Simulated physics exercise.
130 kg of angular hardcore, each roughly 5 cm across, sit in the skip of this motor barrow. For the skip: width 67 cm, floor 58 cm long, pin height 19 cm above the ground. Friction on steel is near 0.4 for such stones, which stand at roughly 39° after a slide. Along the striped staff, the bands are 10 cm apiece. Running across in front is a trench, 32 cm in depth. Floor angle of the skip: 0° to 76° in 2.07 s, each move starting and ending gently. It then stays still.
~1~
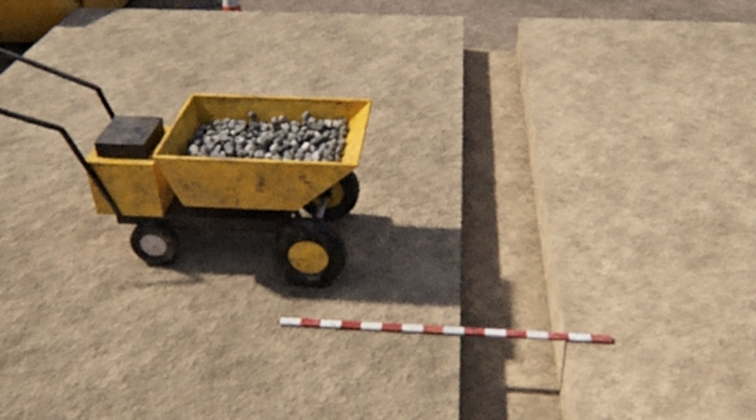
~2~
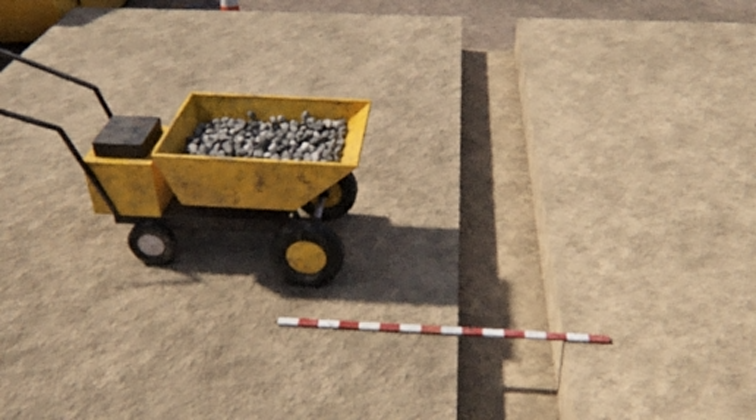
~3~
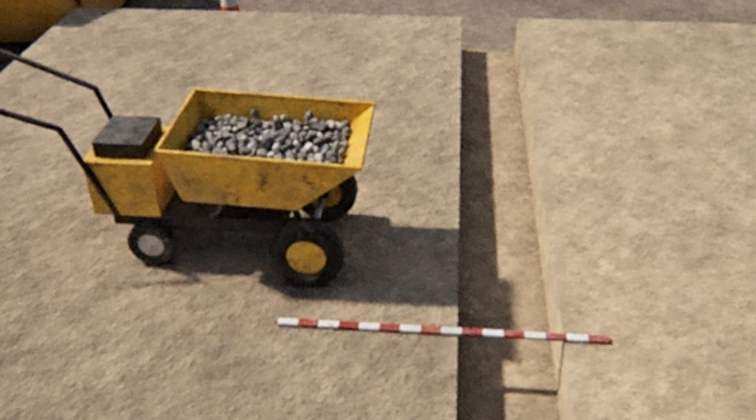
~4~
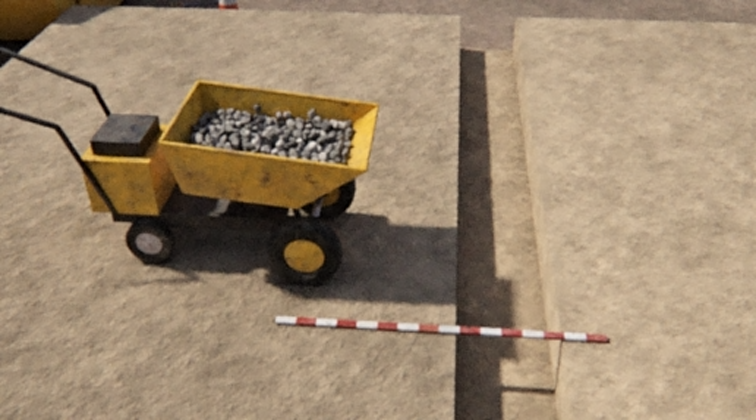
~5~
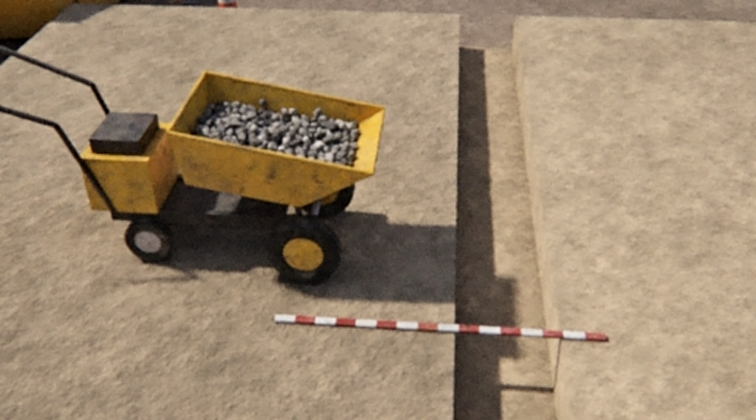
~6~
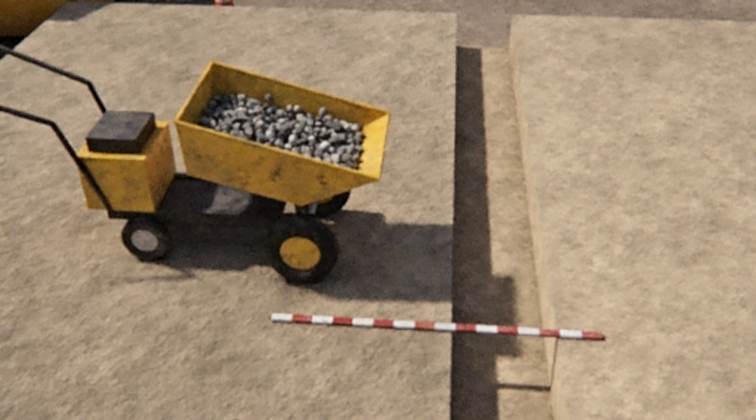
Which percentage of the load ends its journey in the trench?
Roughly 50 per cent.
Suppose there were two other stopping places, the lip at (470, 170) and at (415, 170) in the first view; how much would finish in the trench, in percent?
Around 70% for the first place and 100% for the second.
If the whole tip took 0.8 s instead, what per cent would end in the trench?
My guess is near 65 percent.
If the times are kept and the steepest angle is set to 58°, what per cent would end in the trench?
Expect roughly 35 per cent.
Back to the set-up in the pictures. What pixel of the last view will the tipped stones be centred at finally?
I'd put it close to (482, 294).
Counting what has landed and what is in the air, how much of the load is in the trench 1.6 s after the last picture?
By that moment, roughly 30 per cent of the load.
Then, 0.9 s after the last picture the floor is at 64°, 100 % in the skip; the foremost stones are at (422, 219).
Then, 1.6 s after the last picture the floor is at 76°, 54 % in the skip, 14 % short of the trench, 32 % in the trench; the foremost stones are at (537, 301).
Then, 1.9 s after the last picture the floor is at 76°, 40 % in the skip, 14 % short of the trench, 46 % in the trench; the foremost stones are at (535, 281).
Then, 3.9 s after the last picture the floor is at 76°, 36 % in the skip, 14 % short of the trench, 50 % in the trench; the foremost stones are at (535, 282).
